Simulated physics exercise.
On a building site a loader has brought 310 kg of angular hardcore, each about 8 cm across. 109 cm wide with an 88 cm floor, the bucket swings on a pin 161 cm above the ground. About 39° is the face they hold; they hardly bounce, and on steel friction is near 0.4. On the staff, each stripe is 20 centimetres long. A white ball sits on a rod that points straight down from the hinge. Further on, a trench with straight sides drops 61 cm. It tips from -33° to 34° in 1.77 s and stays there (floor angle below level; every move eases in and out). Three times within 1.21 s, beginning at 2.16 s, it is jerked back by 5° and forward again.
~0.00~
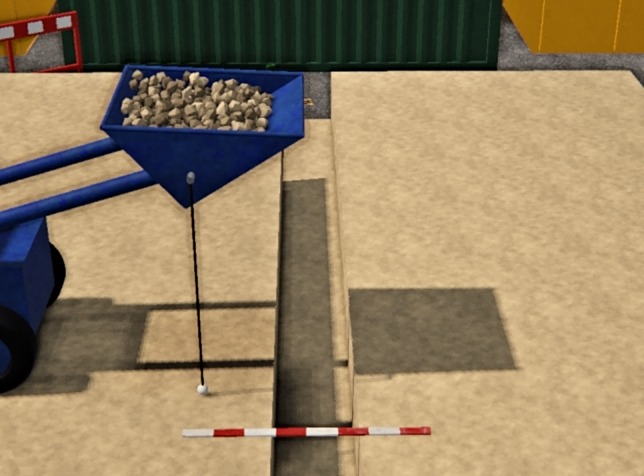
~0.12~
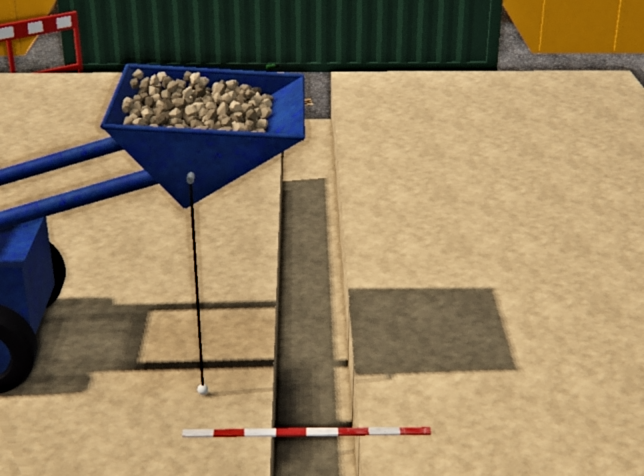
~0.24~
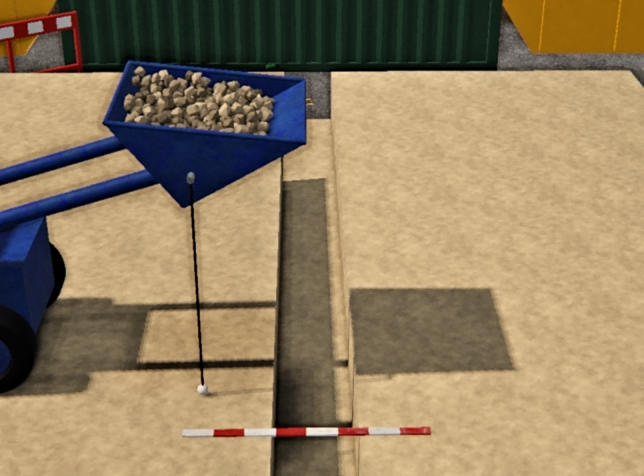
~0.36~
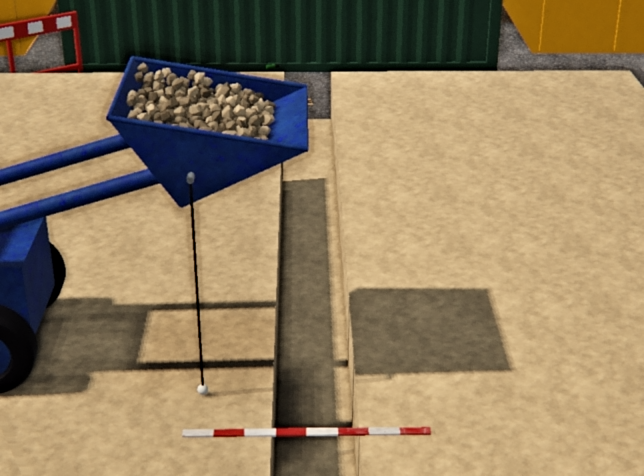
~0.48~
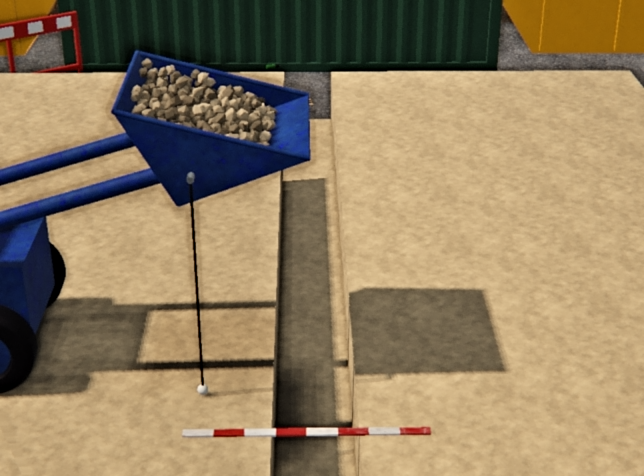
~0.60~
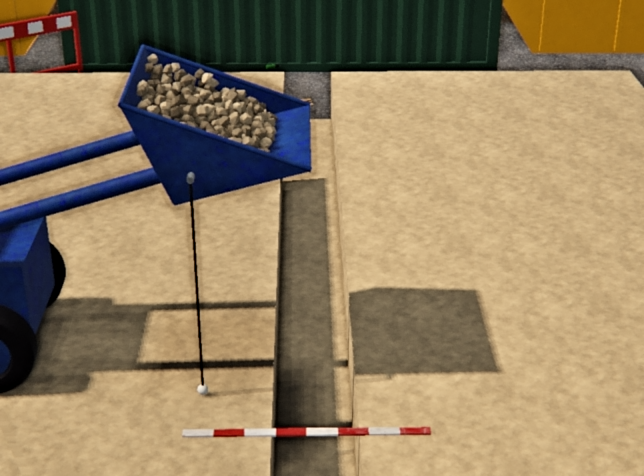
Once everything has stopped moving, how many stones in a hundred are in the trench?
Roughly 60 of every hundred stones are there.
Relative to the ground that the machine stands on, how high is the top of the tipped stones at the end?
Some 18 cm above that level.
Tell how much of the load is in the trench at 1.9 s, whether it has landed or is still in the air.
Some 30 per cent of the load by that point.
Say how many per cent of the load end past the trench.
About 40 per cent.
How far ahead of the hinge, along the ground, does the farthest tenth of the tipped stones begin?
Around 150 centimetres.
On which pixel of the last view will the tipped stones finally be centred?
Roughly at pixel (339, 396).
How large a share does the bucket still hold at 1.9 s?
About 70% remains inside.
After 1.3 s the floor is at 24°; 100 % in the bucket; the foremost stones are at (275, 170).
After 1.9 s the floor is at 34°; 68 % in the bucket, 32 % in the trench; the foremost stones are at (345, 310).
After 3.8 s the floor is at 34°; 0 % in the bucket, 62 % in the trench, 38 % past the trench; the foremost stones are at (514, 340).
After 6.4 s the floor is at 34°; 0 % in the bucket, 62 % in the trench, 38 % past the trench; the foremost stones are at (514, 340).
